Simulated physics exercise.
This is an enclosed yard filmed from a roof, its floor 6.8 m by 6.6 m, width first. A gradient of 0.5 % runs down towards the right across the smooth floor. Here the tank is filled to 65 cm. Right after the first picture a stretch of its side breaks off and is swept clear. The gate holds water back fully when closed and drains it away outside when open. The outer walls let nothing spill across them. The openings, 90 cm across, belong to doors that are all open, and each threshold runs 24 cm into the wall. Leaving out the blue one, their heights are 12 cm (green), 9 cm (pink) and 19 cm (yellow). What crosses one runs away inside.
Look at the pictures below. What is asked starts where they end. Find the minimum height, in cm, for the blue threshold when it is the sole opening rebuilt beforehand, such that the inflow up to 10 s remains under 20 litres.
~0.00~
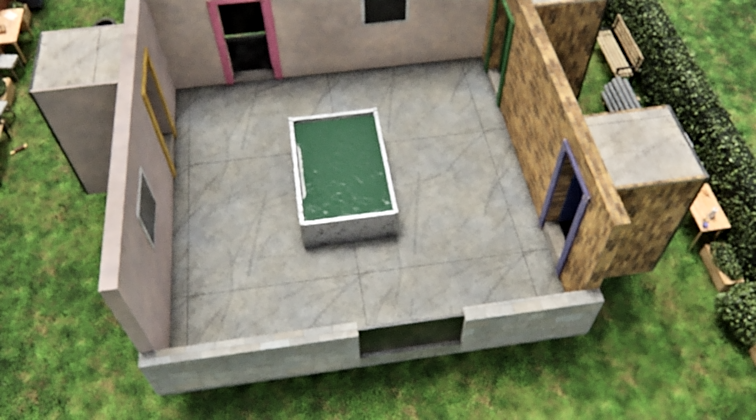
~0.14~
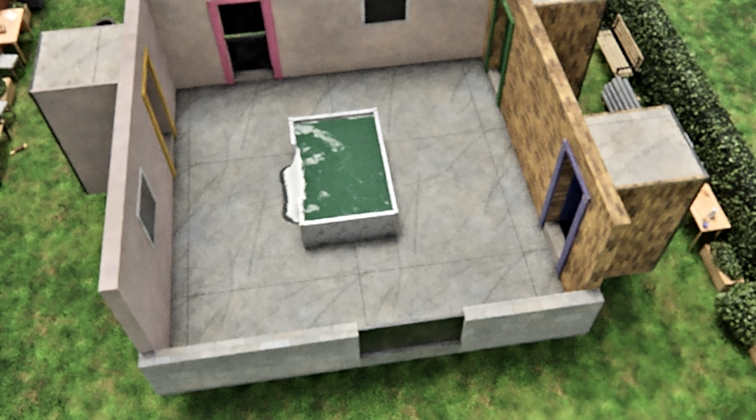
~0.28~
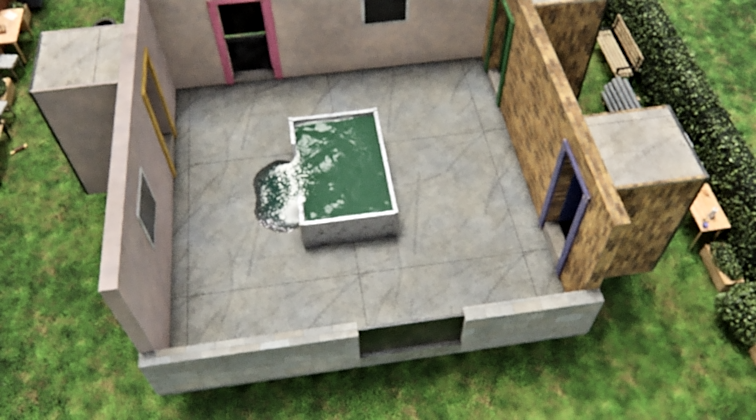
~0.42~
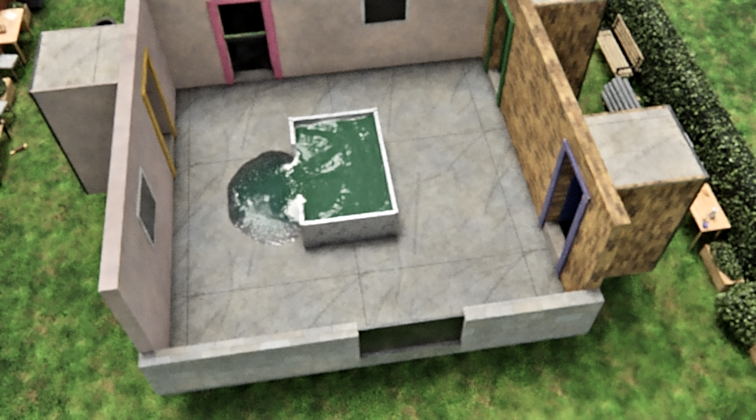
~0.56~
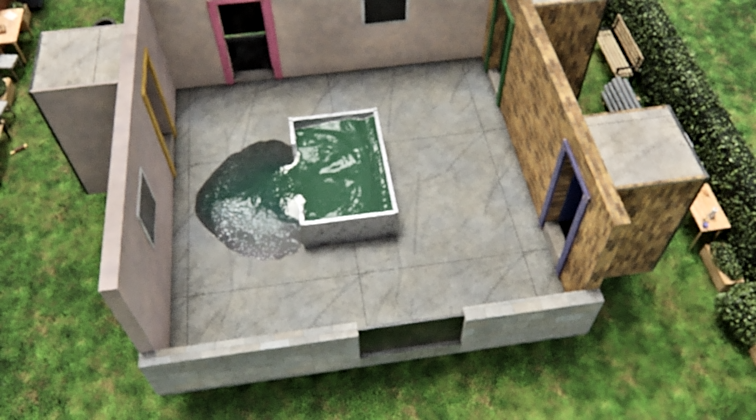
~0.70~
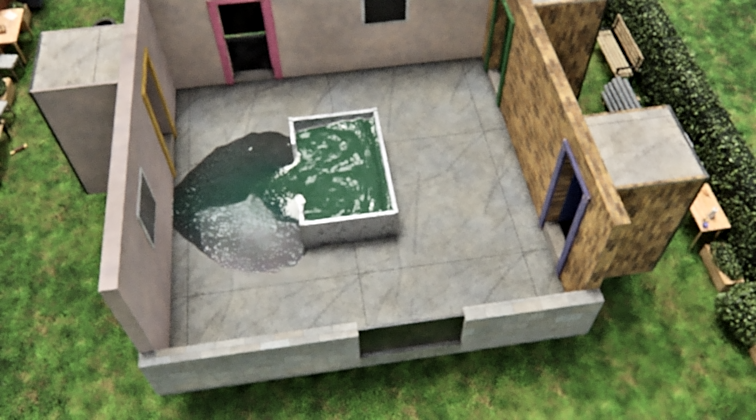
The minimum height is about 7 cm.
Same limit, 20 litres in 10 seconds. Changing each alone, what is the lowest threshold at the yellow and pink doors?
Roughly 18 cm at yellow and 8.5 cm at pink.
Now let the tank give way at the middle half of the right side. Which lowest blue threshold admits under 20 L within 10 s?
Then the minimum is about 12.0 cm.
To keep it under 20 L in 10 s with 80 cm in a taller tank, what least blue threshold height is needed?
9.5 cm.
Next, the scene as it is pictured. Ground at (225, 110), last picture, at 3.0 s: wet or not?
At that moment it's submerged.
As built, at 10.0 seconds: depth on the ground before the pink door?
A ruler would read roughly 6.0 cm.
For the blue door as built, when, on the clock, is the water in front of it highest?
It peaks around 8.0 s.
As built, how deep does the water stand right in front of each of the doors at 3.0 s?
In cm: Green 0, pink 10, blue 0, yellow 17.
After 1.4 s water covers 20 % of the floor, deepest (36 cm) near (297, 197); it has not reached the blue door.
After 3.0 s water covers 30 % of the floor, deepest (28 cm) near (170, 371); it has not reached the blue door.
After 10.0 s water covers 95 % of the floor, deepest (11 cm) near (518, 177); 9 cm at the blue door, 0 litres in over its 25 cm threshold.
At the blue door as built, the water arrived by 5.6 s and peaked near 11 cm at 8.2 s.
With a threshold of 5.5 cm, 37 litres would have come in within the 10 s; with 7.5 cm, 13 litres. So under 20 litres takes about 7 cm.
